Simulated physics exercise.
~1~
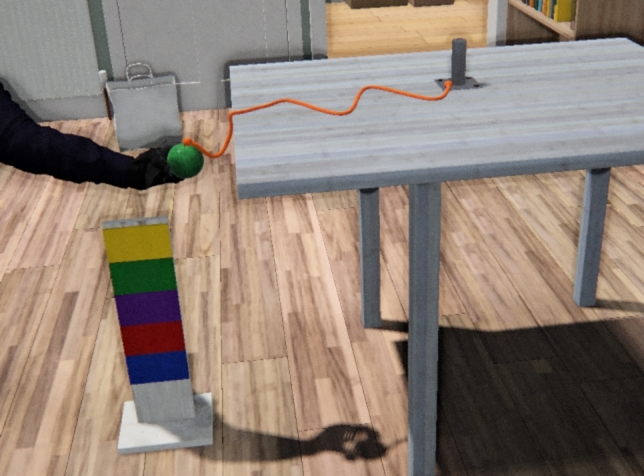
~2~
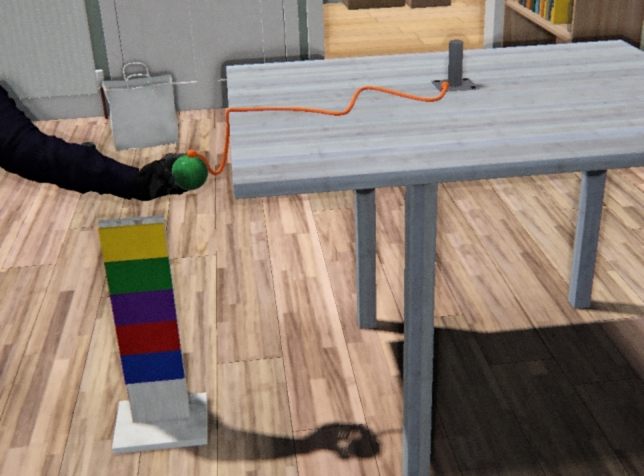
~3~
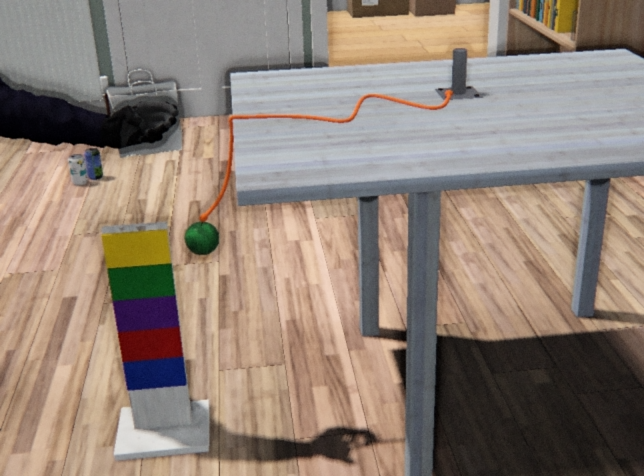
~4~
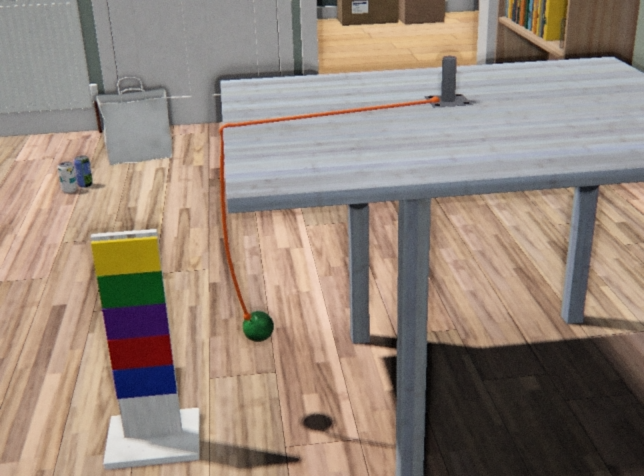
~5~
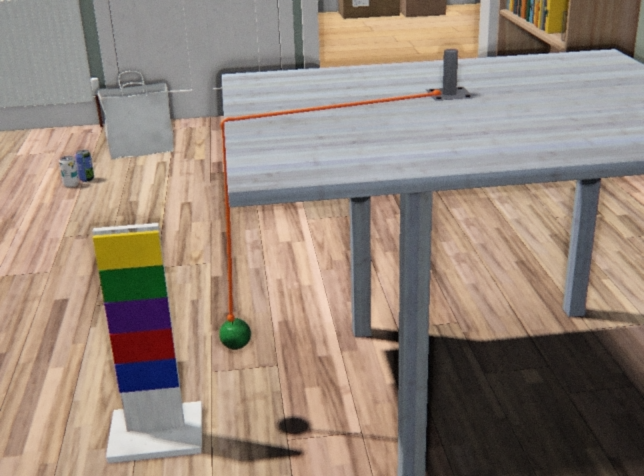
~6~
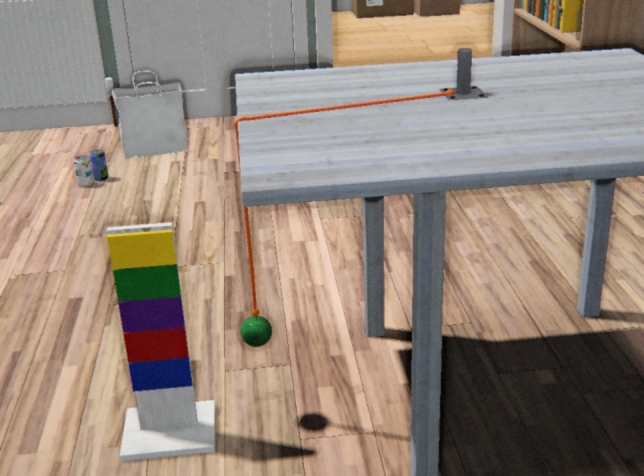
In a room with a wooden floor, a dark-sleeved arm holds a small green ball-like object, the apple, just past the left edge of a grey table. An orange lead runs slackly from it across the tabletop to a small upright post, and a board with yellow, green, purple, red and blue bands stands nearby. The hand lets go and draws back to the left as the apple drops. The lead pulls straight over the table edge, and the apple swings a little right, then back left. It ends hanging on the taut lead, level with the red band.
